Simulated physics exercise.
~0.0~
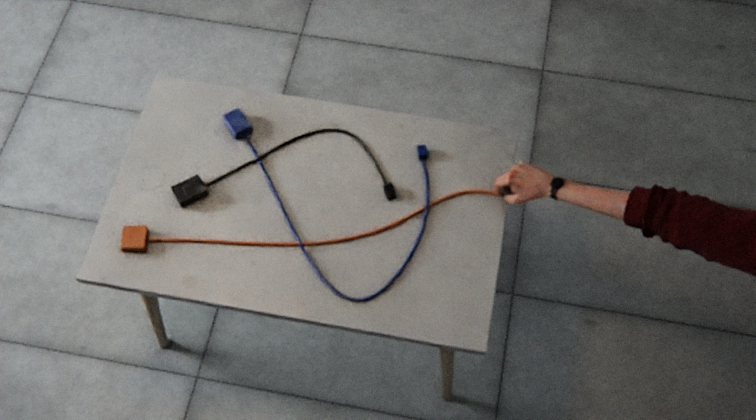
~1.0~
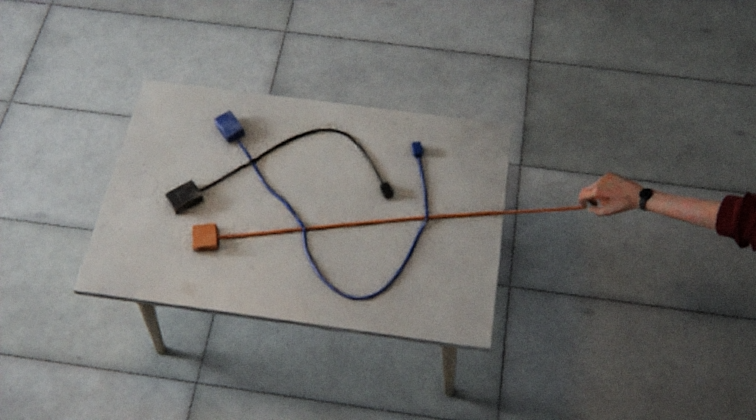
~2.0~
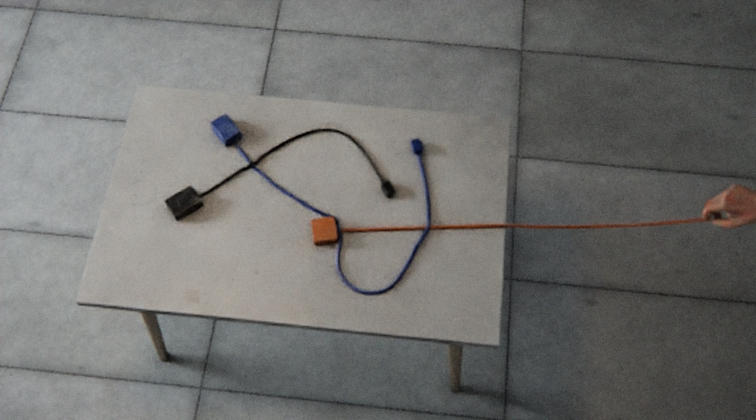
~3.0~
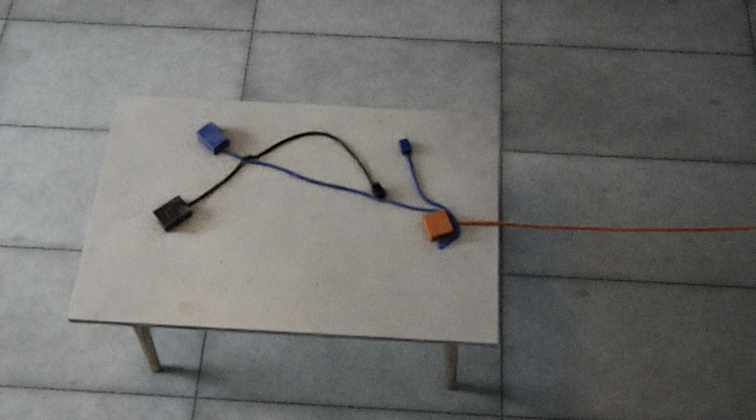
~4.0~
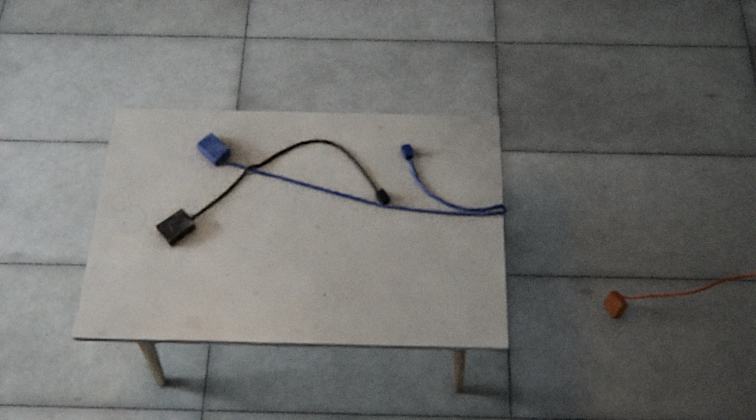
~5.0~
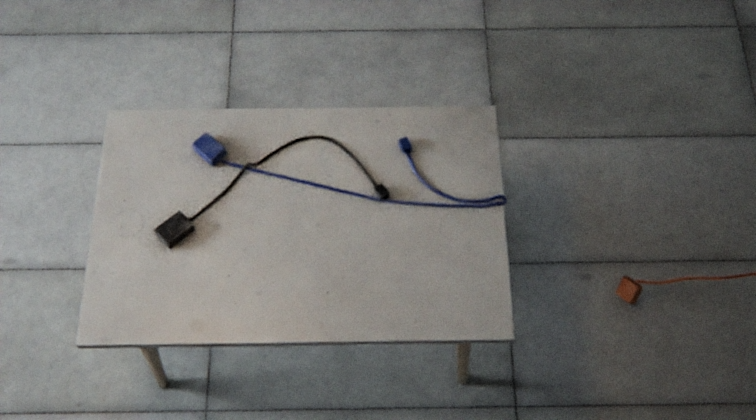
The clip shows a hand pulling an orange lead rightwards across a table, its charger dragging the blue lead's loop along until the orange charger drops off the edge onto the floor, while the blue and black chargers stay on the tabletop.
